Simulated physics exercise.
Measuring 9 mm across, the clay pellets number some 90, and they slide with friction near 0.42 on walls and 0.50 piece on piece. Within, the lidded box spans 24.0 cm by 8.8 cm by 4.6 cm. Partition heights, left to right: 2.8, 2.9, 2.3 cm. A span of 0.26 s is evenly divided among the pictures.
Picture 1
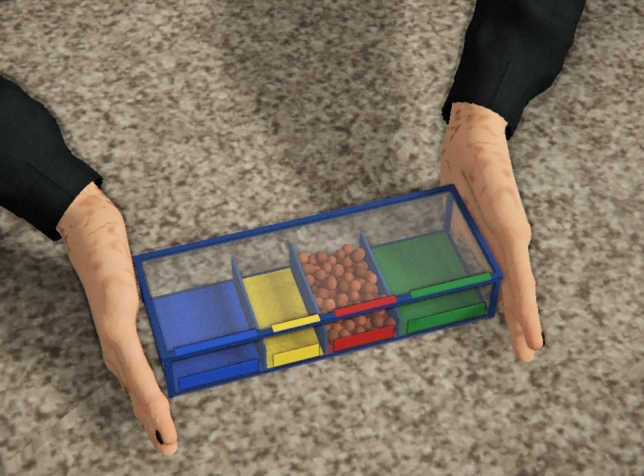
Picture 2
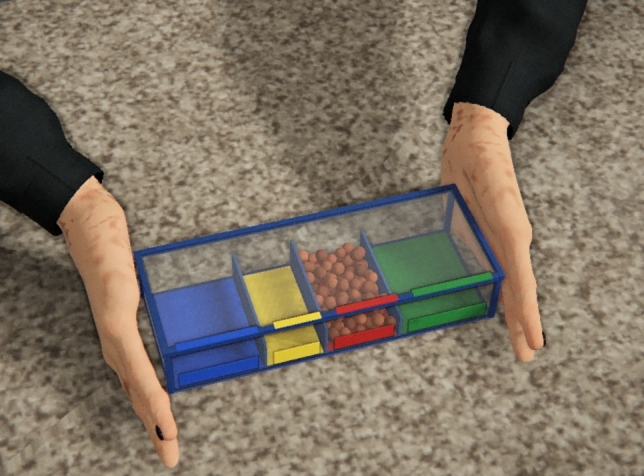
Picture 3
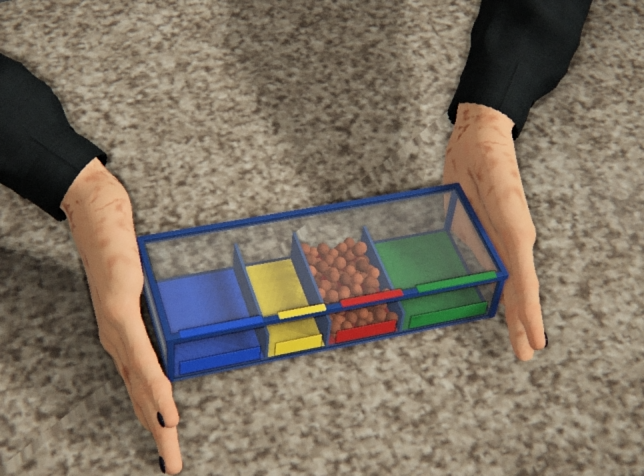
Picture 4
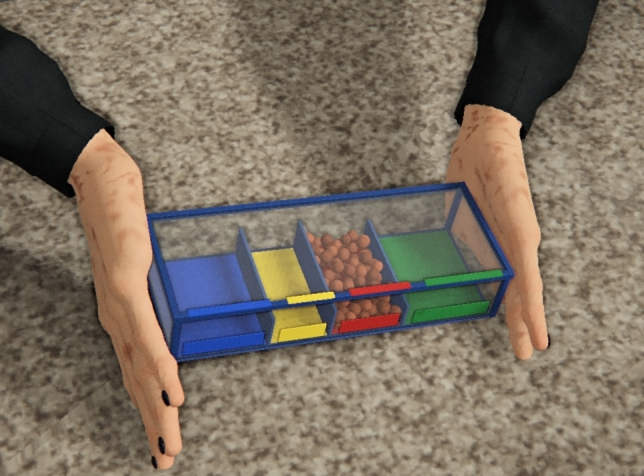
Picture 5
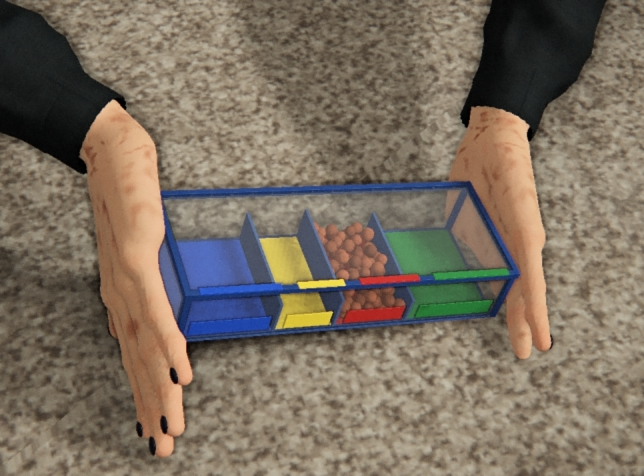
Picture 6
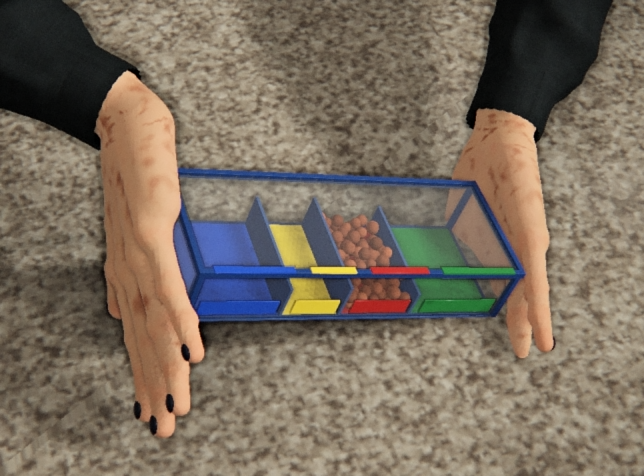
A clear box with blue edges and four colored sections was held between two hands, and its left end was gradually raised, while the reddish-brown balls stayed in the red section.
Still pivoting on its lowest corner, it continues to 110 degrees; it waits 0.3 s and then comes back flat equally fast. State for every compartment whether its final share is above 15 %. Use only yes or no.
Red: No; blue: No; green: Yes; yellow: No.
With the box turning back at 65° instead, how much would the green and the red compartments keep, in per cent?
Result - green 15 %, red 85 %.
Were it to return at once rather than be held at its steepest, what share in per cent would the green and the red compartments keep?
Result - green: 100 %; red: 0 %.
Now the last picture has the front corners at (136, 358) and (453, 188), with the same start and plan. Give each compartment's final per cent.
Red = 35 %, blue = 55 %, green = 0 %, yellow = 10 %.
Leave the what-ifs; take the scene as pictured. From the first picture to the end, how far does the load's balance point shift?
8.5 cm or thereabouts.
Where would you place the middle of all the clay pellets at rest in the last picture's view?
Close to pixel (455, 272).
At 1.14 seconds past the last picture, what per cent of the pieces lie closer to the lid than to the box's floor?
About 80 %.
Then, 1.14 s after the last picture, tilt 110 degrees; red 5 %, green 95 %.
Then, 1.90 s after the last picture, tilt 56 degrees; green 100 %.
Then, 2.68 s after the last picture, tilt 0 degrees; green 100 %.
In the end, red 0 %, blue 0 %, green 100 %, yellow 0 %.
